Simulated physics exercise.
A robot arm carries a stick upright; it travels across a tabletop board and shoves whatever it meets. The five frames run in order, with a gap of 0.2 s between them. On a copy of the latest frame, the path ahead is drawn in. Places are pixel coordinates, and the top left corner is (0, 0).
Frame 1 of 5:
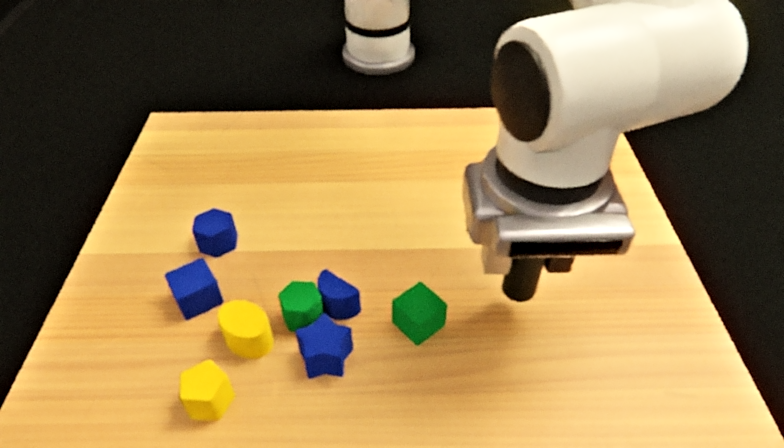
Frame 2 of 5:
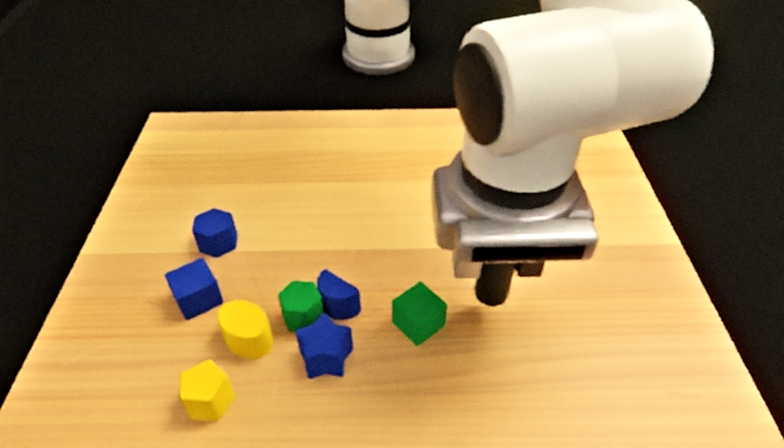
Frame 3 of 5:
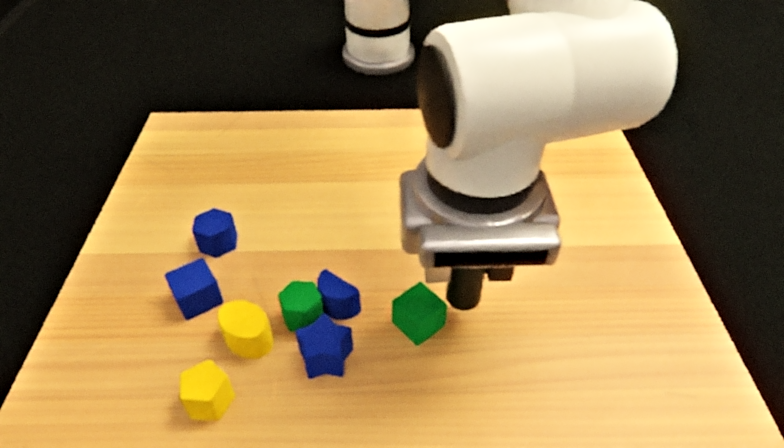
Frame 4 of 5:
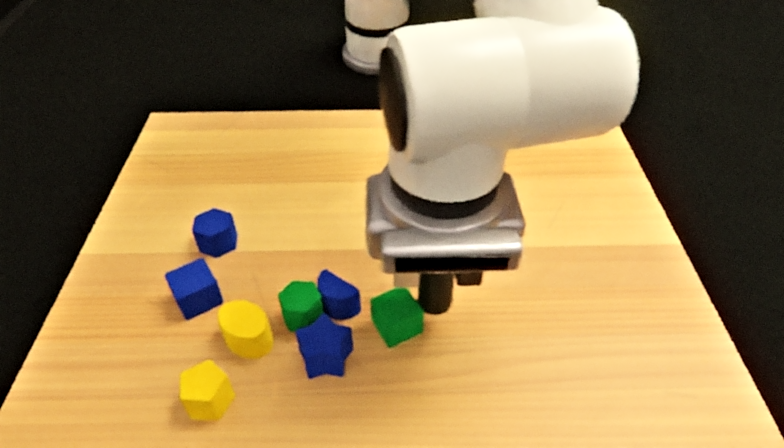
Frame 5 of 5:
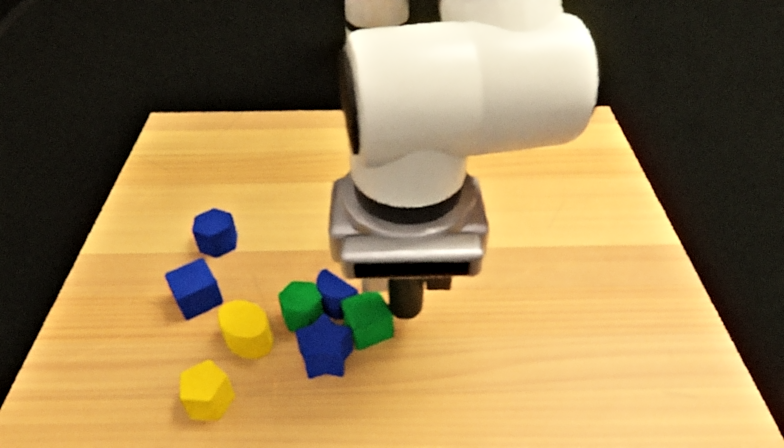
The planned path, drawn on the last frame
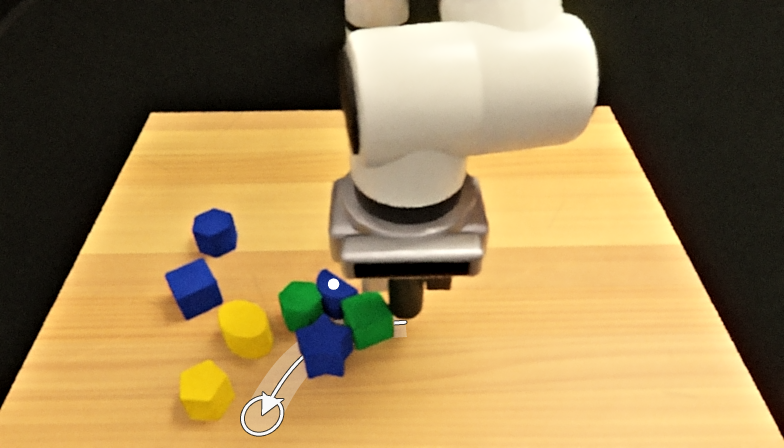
A white robot arm moved left across a wooden table, and its dark stick met the green square block and pushed it left, up beside the blue blocks, while the other blocks stayed still.
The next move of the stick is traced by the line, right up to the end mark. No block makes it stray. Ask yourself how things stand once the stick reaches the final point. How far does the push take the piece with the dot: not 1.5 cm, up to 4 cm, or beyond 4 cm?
It ends within 1.5 cm of its spot.
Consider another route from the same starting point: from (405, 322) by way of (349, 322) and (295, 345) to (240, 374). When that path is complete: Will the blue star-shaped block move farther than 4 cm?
Yes, that is how it ends up.
Path on the board, from (405, 322) through (348, 331) and (297, 363) to (262, 415); the dot is on the blue half-round block.
On the path given first. One third of the way, stick at (344, 317); green hexagon at (295, 294); blue star-shaped block at (271, 357); blue half-round block at (331, 281); green square at (307, 328), turned 20° anticlockwise.
Two thirds of the way, stick at (292, 349); yellow pentagonal block at (162, 394), turned 30° clockwise; green hexagon at (291, 294), turned 20° clockwise; blue star-shaped block at (211, 395); blue half-round block at (331, 281); green square at (251, 363), turned 20° anticlockwise.
At the end, stick at (257, 401); yellow pentagonal block at (120, 405), turned 50° clockwise; green hexagon at (291, 294), turned 20° clockwise; blue star-shaped block at (157, 425), turned 40° clockwise; blue half-round block at (331, 281); green square at (210, 408).
